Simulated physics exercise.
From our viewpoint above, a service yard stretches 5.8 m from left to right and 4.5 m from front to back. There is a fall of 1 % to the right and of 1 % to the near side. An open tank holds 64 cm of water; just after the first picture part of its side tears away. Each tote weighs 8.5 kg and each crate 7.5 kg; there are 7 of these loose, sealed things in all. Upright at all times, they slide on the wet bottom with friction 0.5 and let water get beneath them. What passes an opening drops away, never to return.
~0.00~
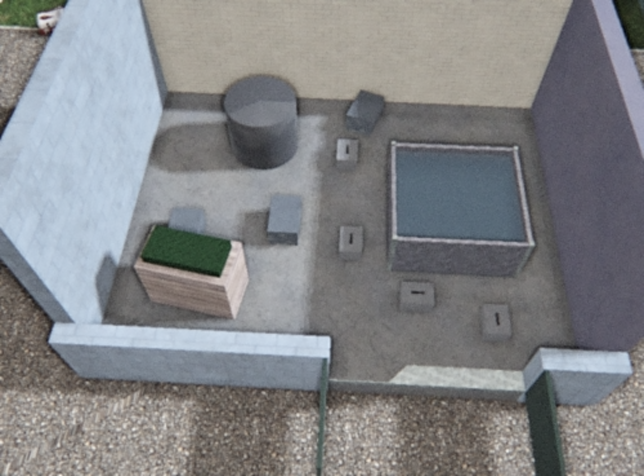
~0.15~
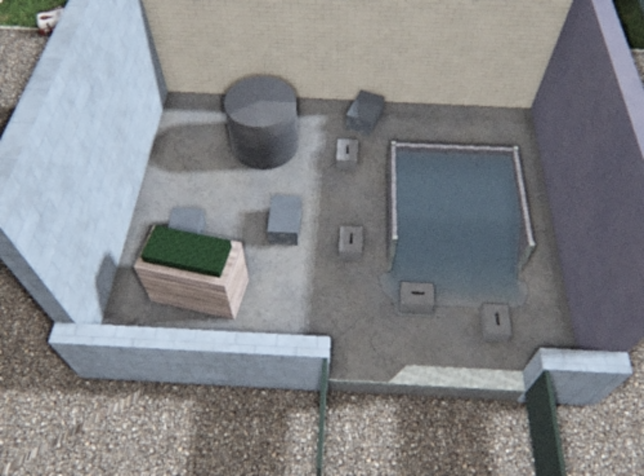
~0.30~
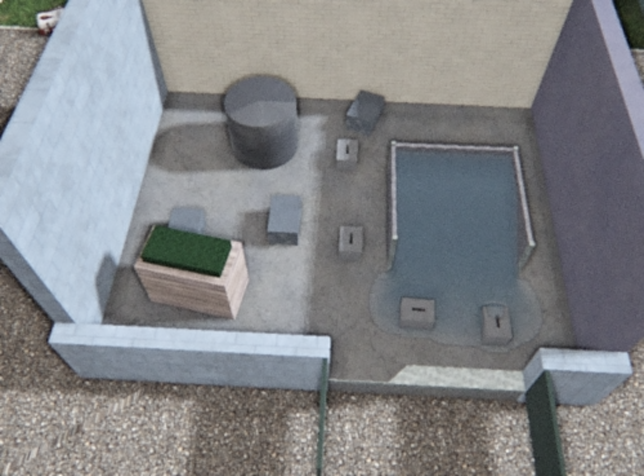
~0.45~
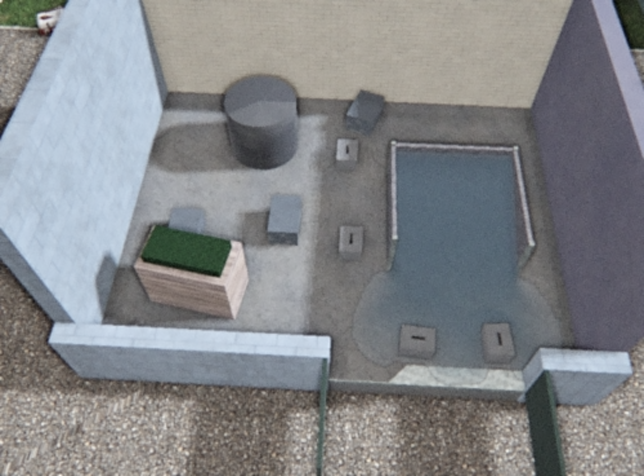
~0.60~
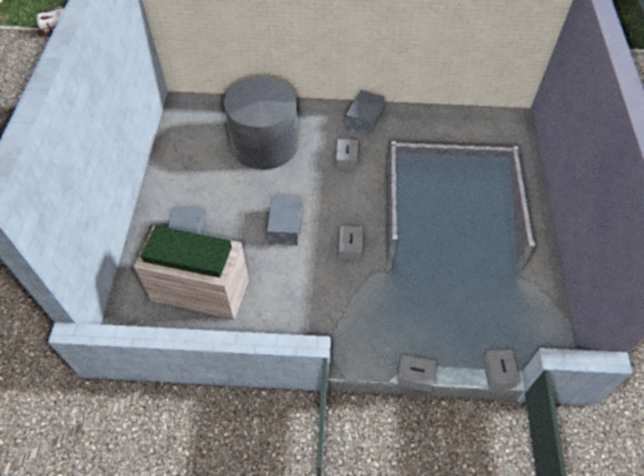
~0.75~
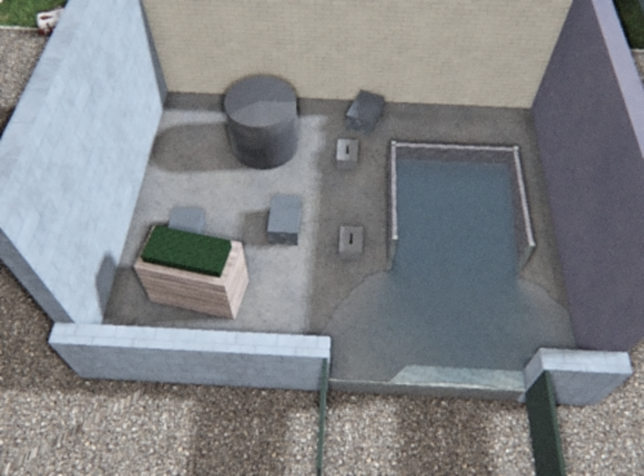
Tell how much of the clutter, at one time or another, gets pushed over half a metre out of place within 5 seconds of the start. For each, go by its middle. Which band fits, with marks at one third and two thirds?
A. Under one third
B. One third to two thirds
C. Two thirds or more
Answer: A.
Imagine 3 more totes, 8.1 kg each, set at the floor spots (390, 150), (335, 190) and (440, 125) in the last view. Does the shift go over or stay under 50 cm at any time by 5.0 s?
Taking them one by one: It stays within, then it stays within, then it stays within.
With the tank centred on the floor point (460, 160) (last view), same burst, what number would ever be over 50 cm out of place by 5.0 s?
Then the count would be 2.
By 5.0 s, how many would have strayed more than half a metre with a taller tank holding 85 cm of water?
2.
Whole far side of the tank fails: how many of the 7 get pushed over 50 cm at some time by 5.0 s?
You'd get 4 in that case.
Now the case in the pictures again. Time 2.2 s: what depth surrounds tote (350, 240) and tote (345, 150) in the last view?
Roughly 0 and 0 cm.
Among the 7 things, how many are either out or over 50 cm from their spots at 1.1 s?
The number by then is 2.
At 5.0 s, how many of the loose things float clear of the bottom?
0 at that moment.
After 1.1 s 2 of 7 are over 50 cm from their spots; 0 afloat.
After 2.2 s 2 of 7 are over 50 cm from their spots; 0 afloat.
After 3.5 s 2 of 7 are over 50 cm from their spots; 0 afloat.
After 5.0 s 2 of 7 are over 50 cm from their spots, and 2 have been at some point; 0 afloat.
